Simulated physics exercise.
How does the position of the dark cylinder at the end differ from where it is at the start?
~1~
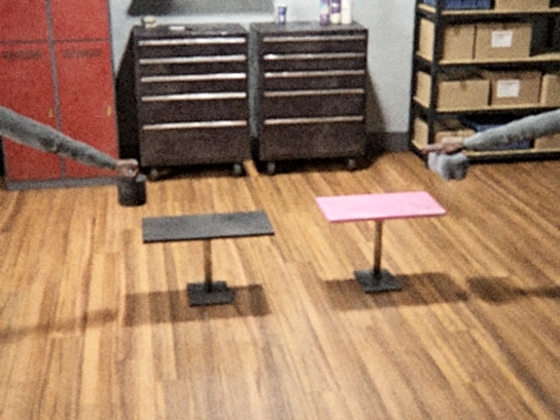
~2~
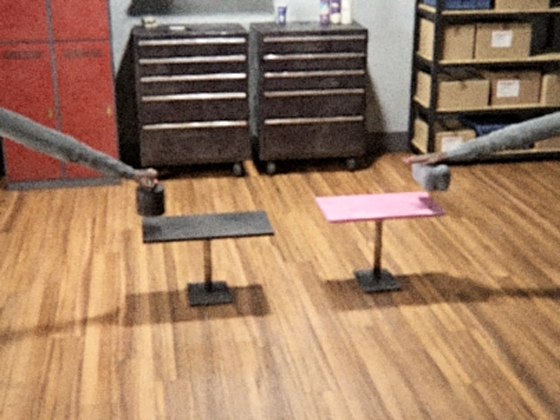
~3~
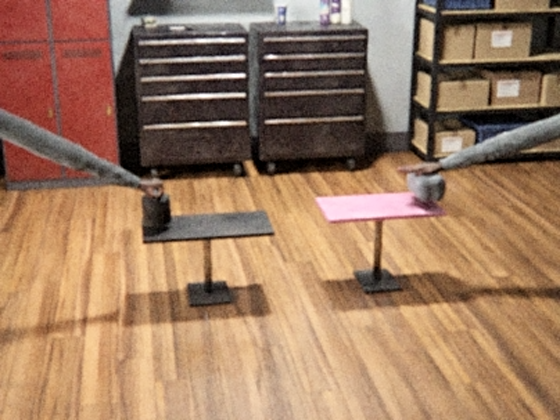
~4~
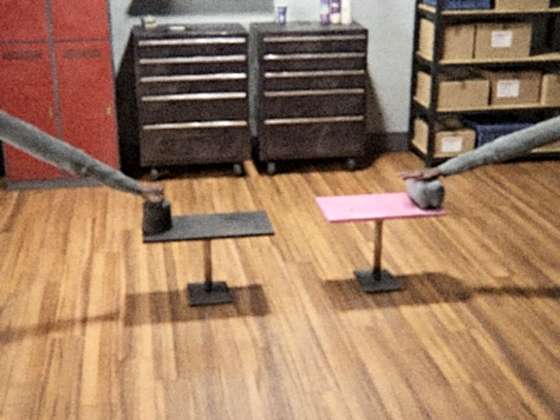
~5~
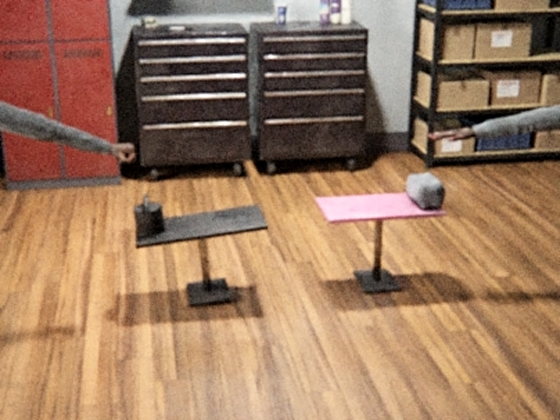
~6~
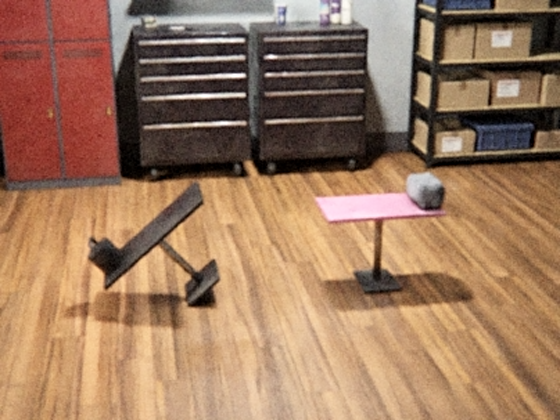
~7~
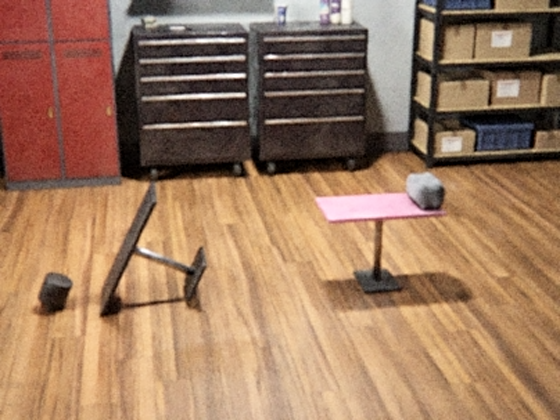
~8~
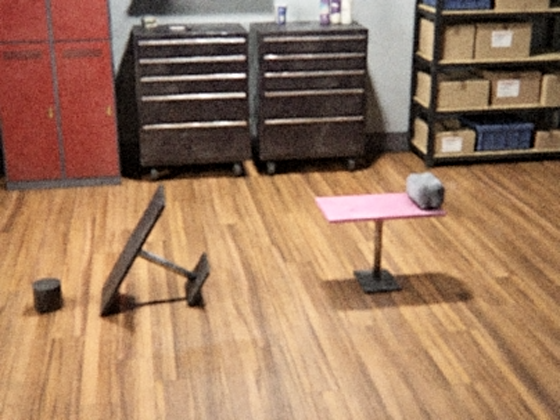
At the start the dark cylinder is held in a hand in the air, above and to the left of the black table. At the end it sits on the wooden floor, lower and farther left, beside the toppled table.
